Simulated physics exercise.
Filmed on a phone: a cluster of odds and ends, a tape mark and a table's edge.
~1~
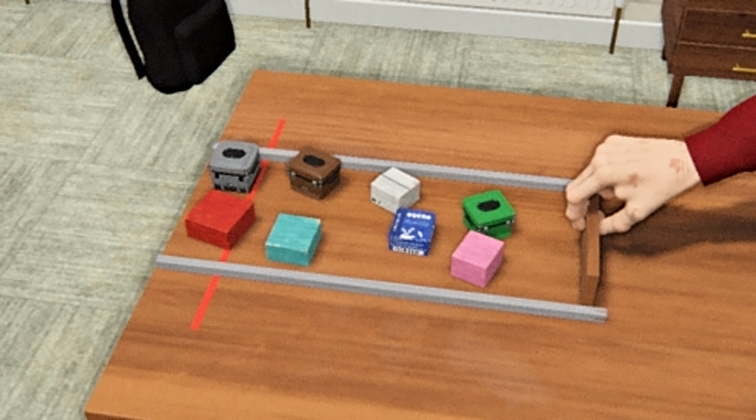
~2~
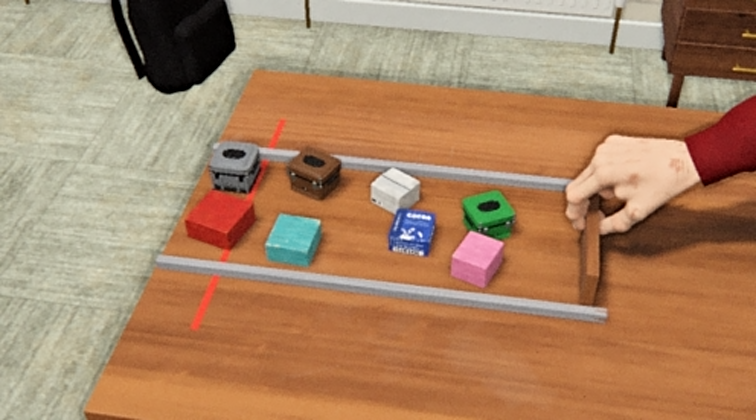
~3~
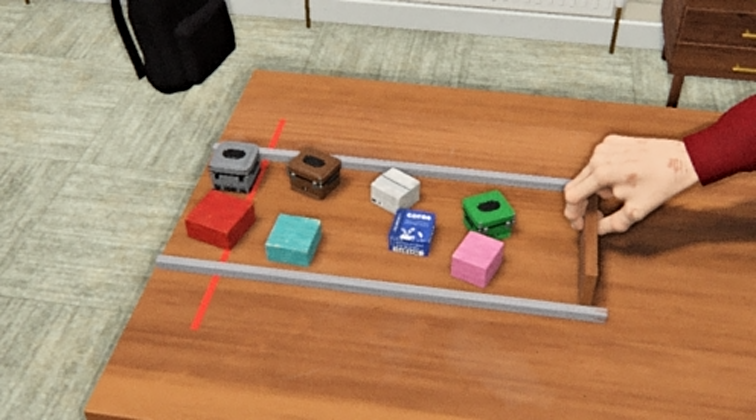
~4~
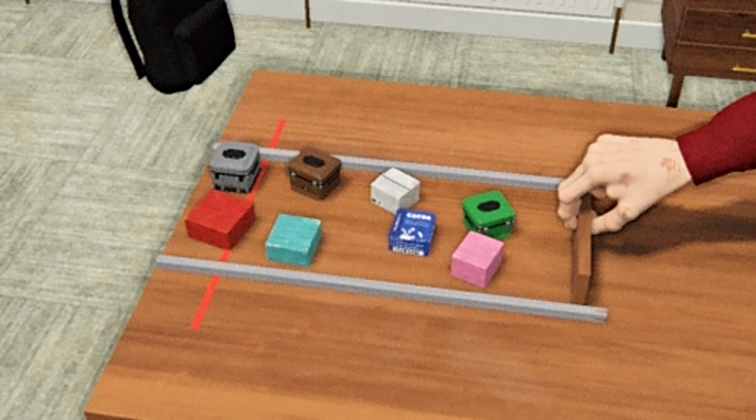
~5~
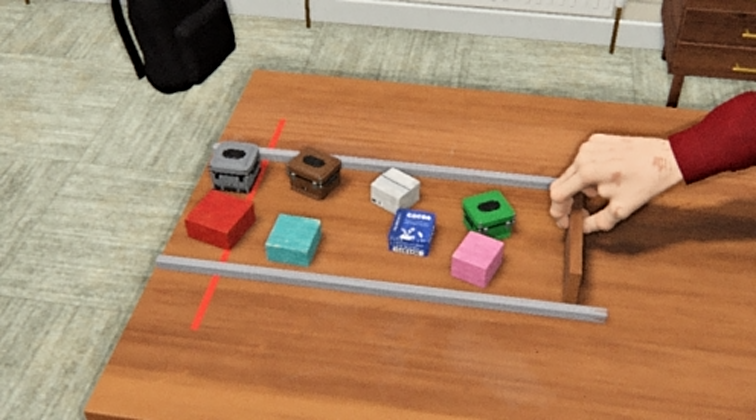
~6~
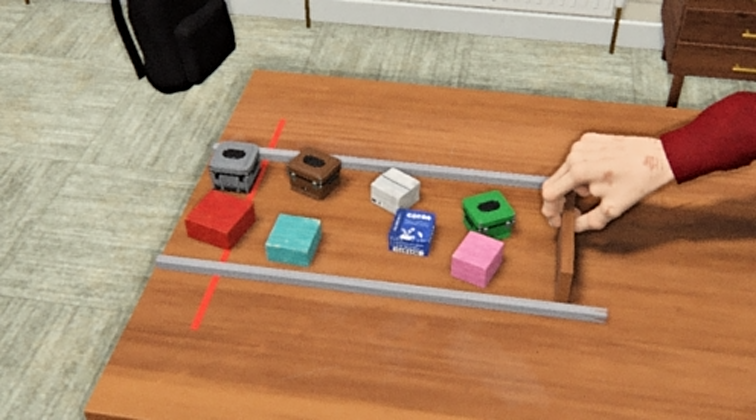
The video shows small cases, boxes and blocks lying between two grey rails on a wooden table with a red line, while a hand at the right holds a wooden board upright and slides it slightly left, the objects staying still.
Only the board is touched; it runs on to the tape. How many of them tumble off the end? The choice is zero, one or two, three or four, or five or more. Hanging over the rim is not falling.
In the end the number that fall off is three or four.
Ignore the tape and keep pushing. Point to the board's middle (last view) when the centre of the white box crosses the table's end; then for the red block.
At (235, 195) for the white box; at (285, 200) for the red block.
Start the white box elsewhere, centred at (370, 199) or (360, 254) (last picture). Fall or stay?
The white box holds on; remains up.
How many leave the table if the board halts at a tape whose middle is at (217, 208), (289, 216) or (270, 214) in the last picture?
The counts: 6, 1 and 3.
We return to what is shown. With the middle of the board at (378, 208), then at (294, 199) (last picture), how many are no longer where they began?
6 and 8.
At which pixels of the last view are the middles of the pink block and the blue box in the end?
First (212, 232), then (195, 205).
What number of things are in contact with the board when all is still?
It touches 2.
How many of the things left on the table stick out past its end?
It comes to 2.
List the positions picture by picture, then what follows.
The first frame shows grey case (236, 166); red block (221, 219); brown case (315, 174); board (590, 231); tape (244, 211).
The second frame shows red block (221, 220); board (590, 231).
The third frame shows brown case (315, 174); white box (396, 192).
The fourth frame shows grey case (236, 167); blue box (412, 232).
The fifth frame shows red block (221, 220); pink block (477, 259).
The sixth frame shows grey case (236, 167); red block (221, 220); brown case (315, 174); board (566, 229); tape (244, 211).
Soon after, none off yet; grey case at rest near (236, 167); red block at rest near (221, 220); brown case at rest near (315, 174).
In the end, the number that fall off is three or four; gone, turquoise block, brown case, red block and grey case.
